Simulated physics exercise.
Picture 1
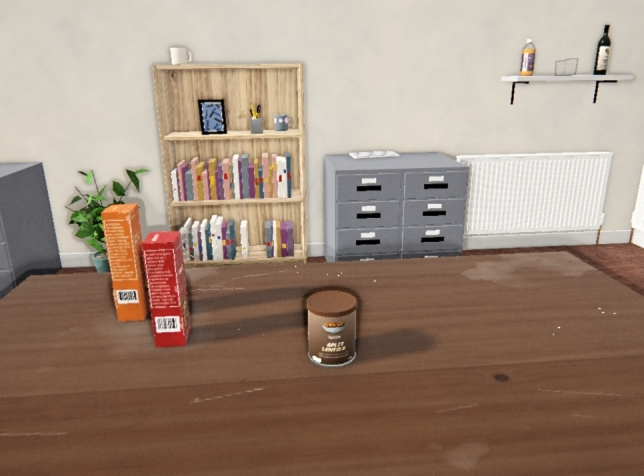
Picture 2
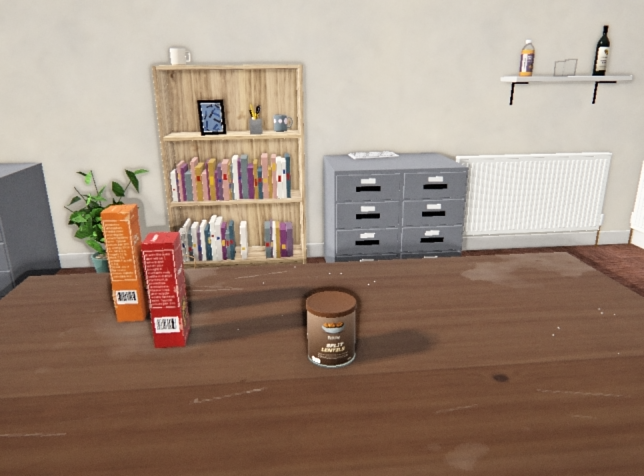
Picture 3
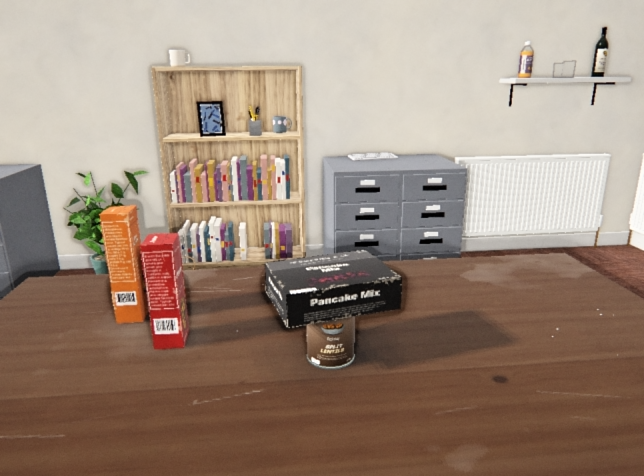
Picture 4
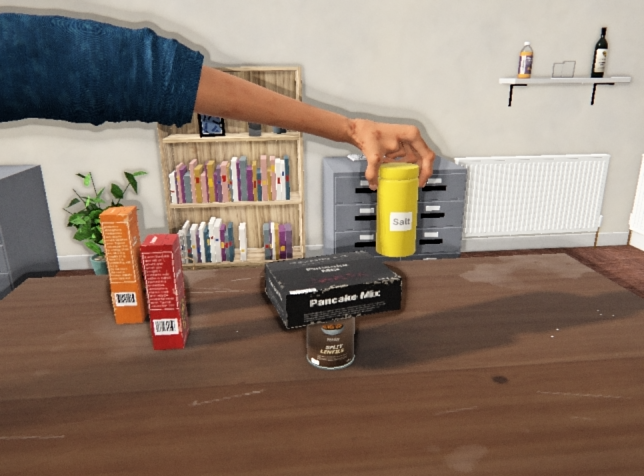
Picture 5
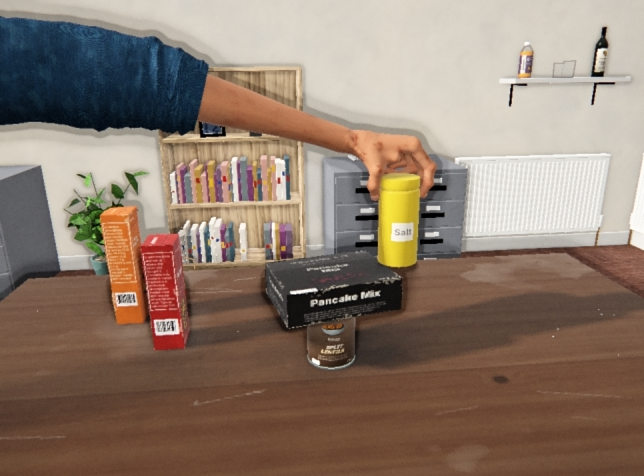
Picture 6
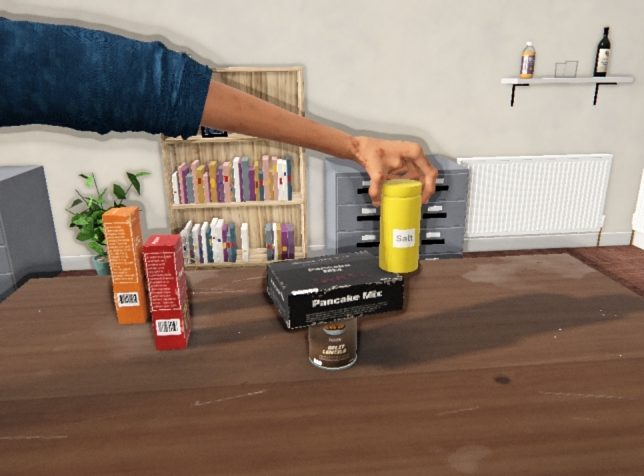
On a wooden table in a room with a bookshelf, a black pancake mix packet appears on top of a brown pot, then a hand lowers a yellow salt jar onto the packet's right end and keeps holding it.
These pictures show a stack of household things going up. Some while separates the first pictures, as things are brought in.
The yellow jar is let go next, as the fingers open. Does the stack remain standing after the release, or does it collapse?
The stack collapses.
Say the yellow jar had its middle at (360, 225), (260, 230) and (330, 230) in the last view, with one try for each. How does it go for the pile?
In order, the pile stands firm, then tumbles down, and lastly stands firm.
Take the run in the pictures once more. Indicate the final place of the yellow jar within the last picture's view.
Near (448, 324).
Then, 0.30 s on from there, yellow jar turned 31° from how it was put near (419, 233).
Then, 0.40 s on from there, yellow jar now fallen.
Then, 0.50 s on from there, things are still on the move.
Then, 1.70 s on from there, nothing new.
In the end, fallen, yellow jar; the other 4 unmoved. At the end, from the last picture's camera, yellow jar near (448, 325). The pile comes apart.
